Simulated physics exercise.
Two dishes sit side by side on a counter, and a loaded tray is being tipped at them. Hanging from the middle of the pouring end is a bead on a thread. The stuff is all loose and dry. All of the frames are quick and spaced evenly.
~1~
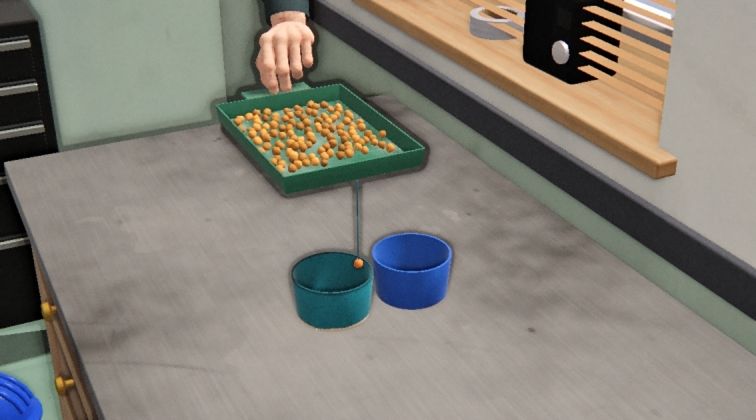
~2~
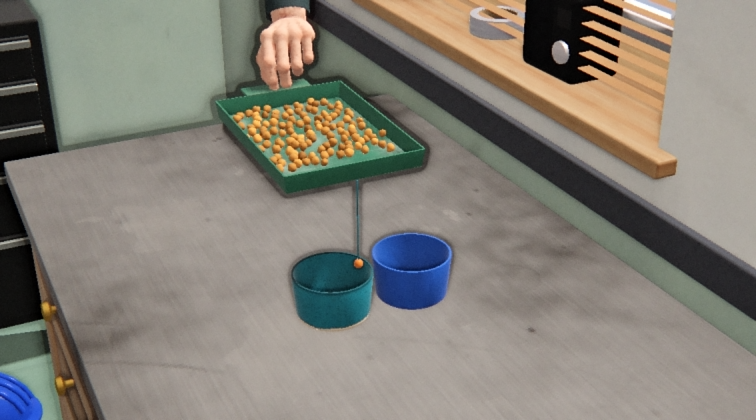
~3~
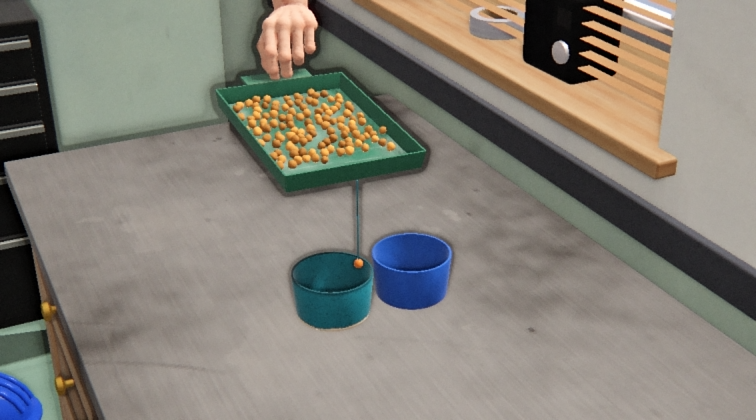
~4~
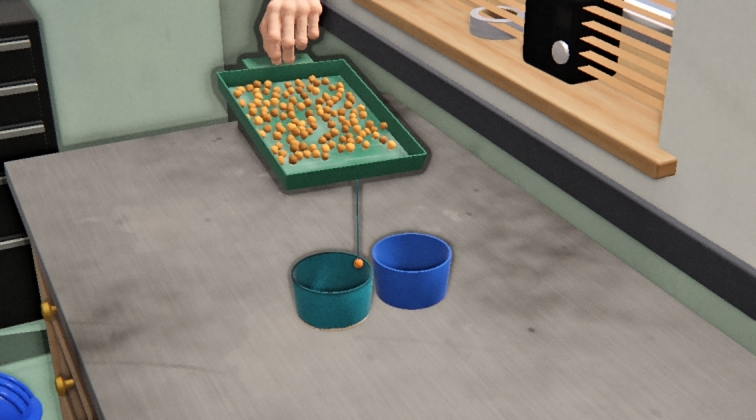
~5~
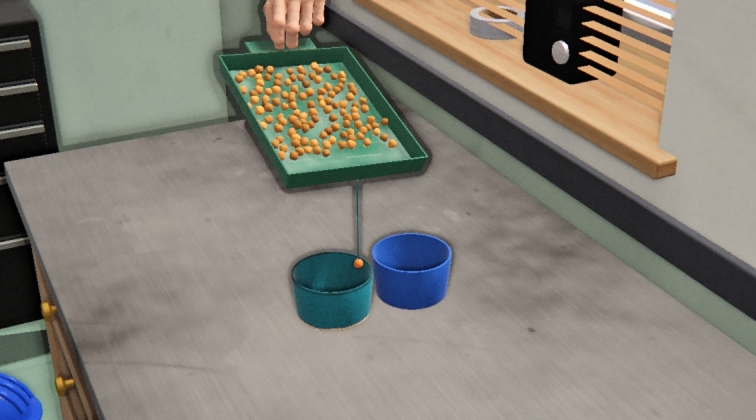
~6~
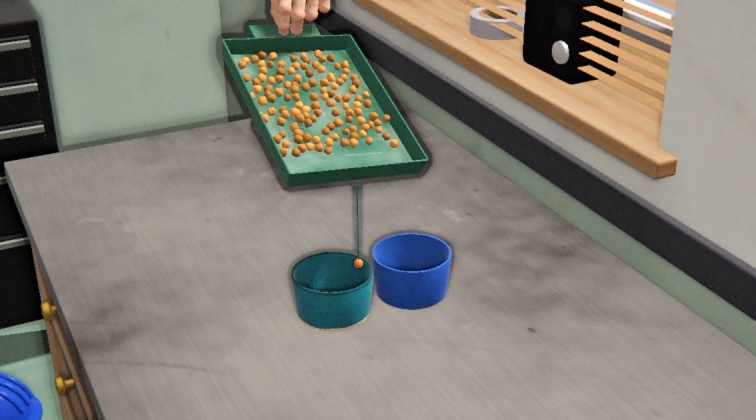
On a grey counter, a hand steadily raising the back of a green tray of roasted chickpeas above teal and blue dishes.
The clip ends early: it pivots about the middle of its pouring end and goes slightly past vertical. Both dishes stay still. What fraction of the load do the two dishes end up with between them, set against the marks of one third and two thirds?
Between them they get less than one third of it.
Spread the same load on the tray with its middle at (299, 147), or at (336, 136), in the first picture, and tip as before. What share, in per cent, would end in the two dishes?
Estimate: 10 % first, 20 % second.
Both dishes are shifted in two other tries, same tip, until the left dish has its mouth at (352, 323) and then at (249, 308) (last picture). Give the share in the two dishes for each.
30 % and 0 %.
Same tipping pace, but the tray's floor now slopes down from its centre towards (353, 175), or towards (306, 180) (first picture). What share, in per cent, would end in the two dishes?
Roughly 0 percent, then 10 percent.
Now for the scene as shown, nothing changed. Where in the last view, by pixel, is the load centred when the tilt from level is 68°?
Load centre: Approx. (382, 147).
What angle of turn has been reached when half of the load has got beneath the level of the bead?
About 115 degrees.
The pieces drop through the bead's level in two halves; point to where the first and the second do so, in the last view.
At (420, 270) for the first part, then at (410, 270) for the others.
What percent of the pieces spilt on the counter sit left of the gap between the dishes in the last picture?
I make it about 10 percent or so.
Shortly afterwards, tray tipped steeply; all but a few on the tray; only a few in the air.
Next, tray tipped past a quarter turn; near half on the tray; only a few in the right dish; a little outside both; near a quarter in the air.
Some moments later, tray tipped past a quarter turn; near a quarter in the right dish; the bulk outside both.
In the end, tray tipped past a quarter turn; none at all in the left dish; near a quarter in the right dish; the bulk outside both.
